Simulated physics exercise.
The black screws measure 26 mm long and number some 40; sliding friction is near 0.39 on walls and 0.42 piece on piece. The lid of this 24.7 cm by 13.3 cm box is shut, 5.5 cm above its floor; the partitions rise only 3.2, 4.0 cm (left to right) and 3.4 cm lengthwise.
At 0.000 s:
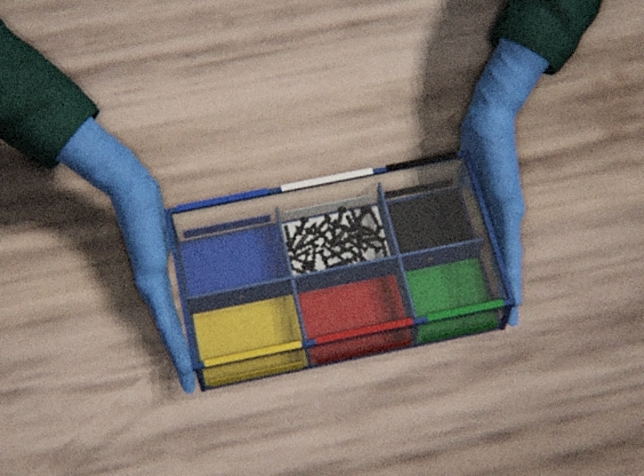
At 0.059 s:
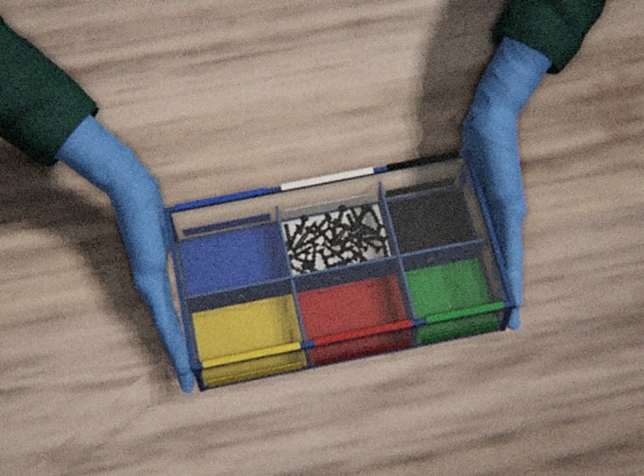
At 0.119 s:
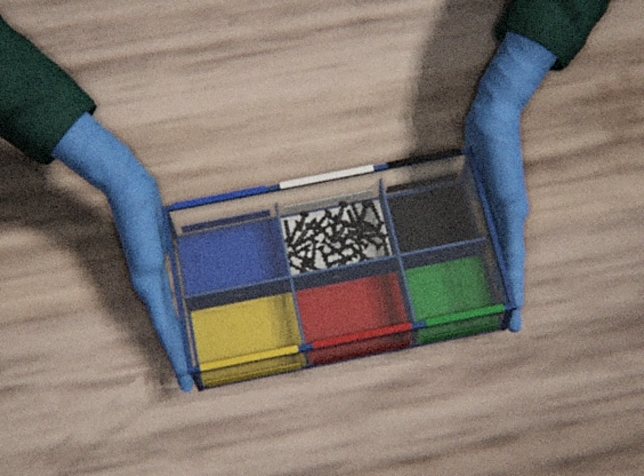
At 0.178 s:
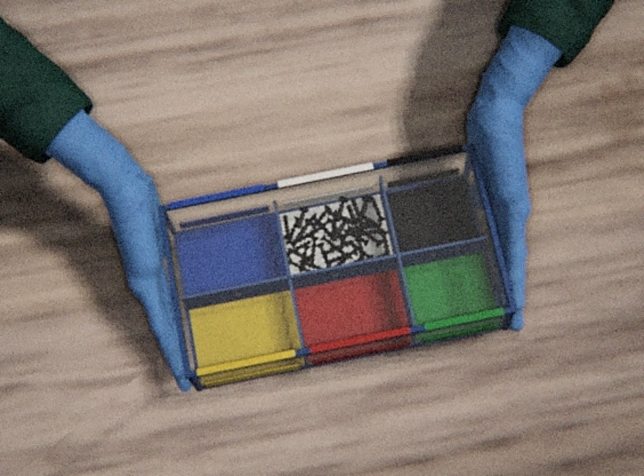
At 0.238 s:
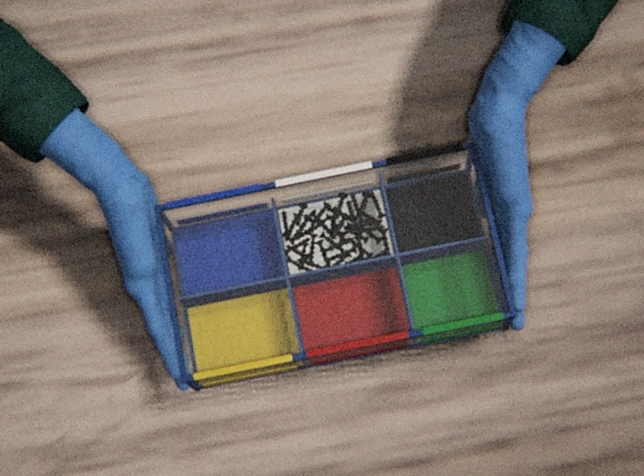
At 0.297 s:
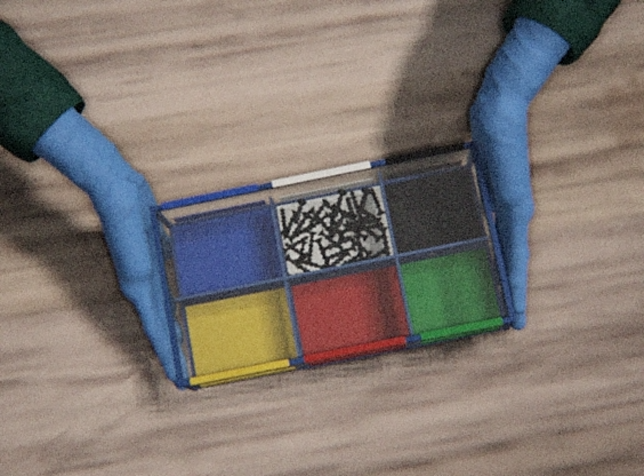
A clear, divided box with colored compartments, one holding a jumble of black screws, tilted slightly between two blue-gloved hands above a wooden surface, while the screws stayed in the white section.
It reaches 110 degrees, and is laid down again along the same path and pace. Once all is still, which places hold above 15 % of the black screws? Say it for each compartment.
Red compartment: Under; blue compartment: Under; green compartment: Under; yellow compartment: Over; white compartment: Under; black compartment: Under.
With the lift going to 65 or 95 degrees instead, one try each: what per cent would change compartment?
Some 0 and 80 per cent.
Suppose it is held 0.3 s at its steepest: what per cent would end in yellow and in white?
Then: Yellow 95; white 5.
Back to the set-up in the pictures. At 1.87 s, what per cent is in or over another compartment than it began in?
Some 55 per cent.
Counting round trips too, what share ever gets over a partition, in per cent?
Roughly 95 per cent.
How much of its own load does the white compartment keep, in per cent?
About 0 per cent.
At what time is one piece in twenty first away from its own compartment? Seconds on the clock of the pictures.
At about 1.50 s.
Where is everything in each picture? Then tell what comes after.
Box tilt 0 degrees, front corners at (197, 364) and (509, 301); white 100 %, in the first frame.
Box tilt 1 degrees, front corners at (195, 365) and (509, 302), in the second frame.
Box tilt 4 degrees, front corners at (193, 368) and (510, 305), lowest corner left front, in the third frame.
Box tilt 7 degrees, front corners at (190, 372) and (510, 308), lowest corner left front, in the fourth frame.
Box tilt 11 degrees, front corners at (186, 377) and (510, 312), lowest corner left front, in the fifth frame.
Box tilt 15 degrees, front corners at (183, 381) and (509, 317), lowest corner left front; white 100 %. The box's pace is about 60 degrees a second, in the sixth frame.
Then, at 1.87 s, tilt 110 degrees; red 10 %, yellow 45 %, white 45 %.
After 2.91 s, tilt 51 degrees; red 5 %, yellow 90 %, white 5 %.
After 3.94 s, tilt 0 degrees; red 10 %, yellow 85 %, white 5 %.
At rest (4.4 s), red 10 %, blue 0 %, green 0 %, yellow 85 %, white 5 %, black 0 %.
